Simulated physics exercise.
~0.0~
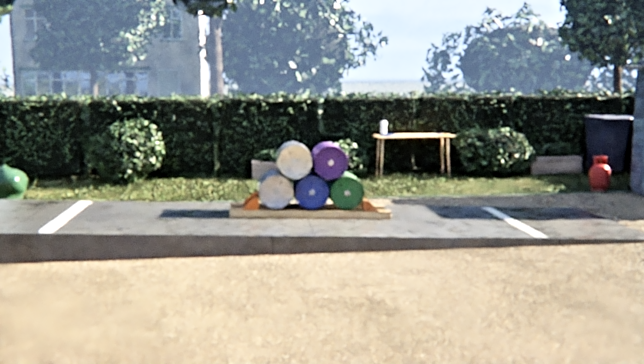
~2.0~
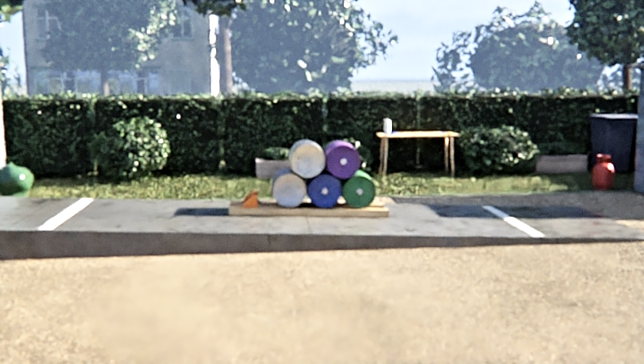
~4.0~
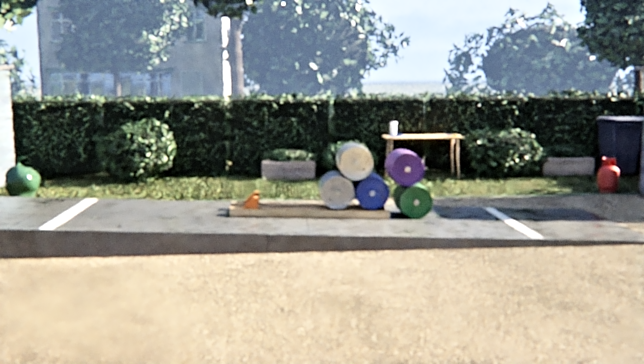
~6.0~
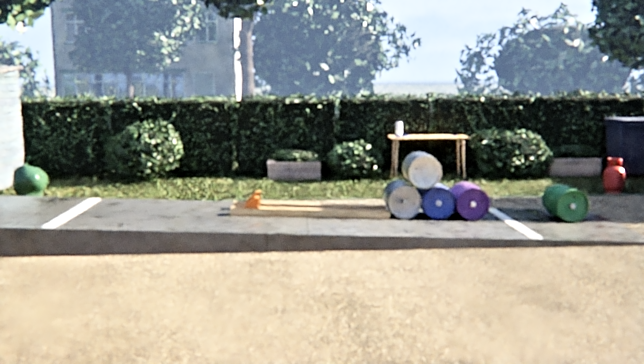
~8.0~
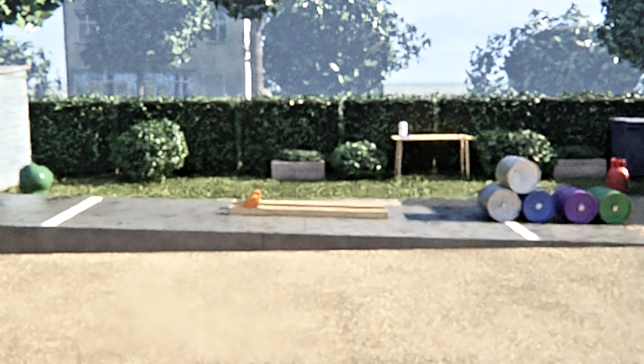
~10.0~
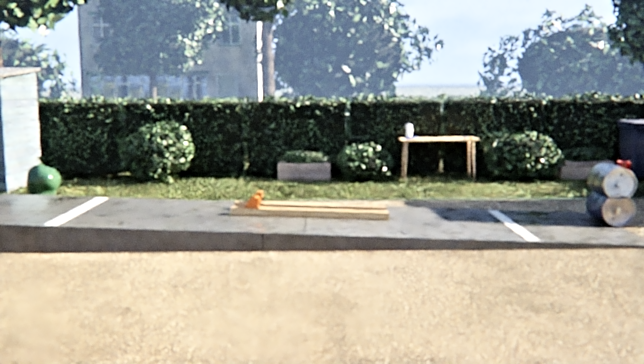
Five round kegs, two pale ones on the left with blue, purple and green beside them, sit stacked on timber bearers across a grey concrete strip, seen from the front across sandy ground. Behind are a hedge, bushes, a small wooden table and a red container at right. The right orange chock disappears and the whole stack rolls right, the left chock staying put. Green leads off the timber and over the right white line, while purple drops from the top row behind blue. The others follow across, one pale keg still riding on top, and the group gathers at the right edge, partly out of view.
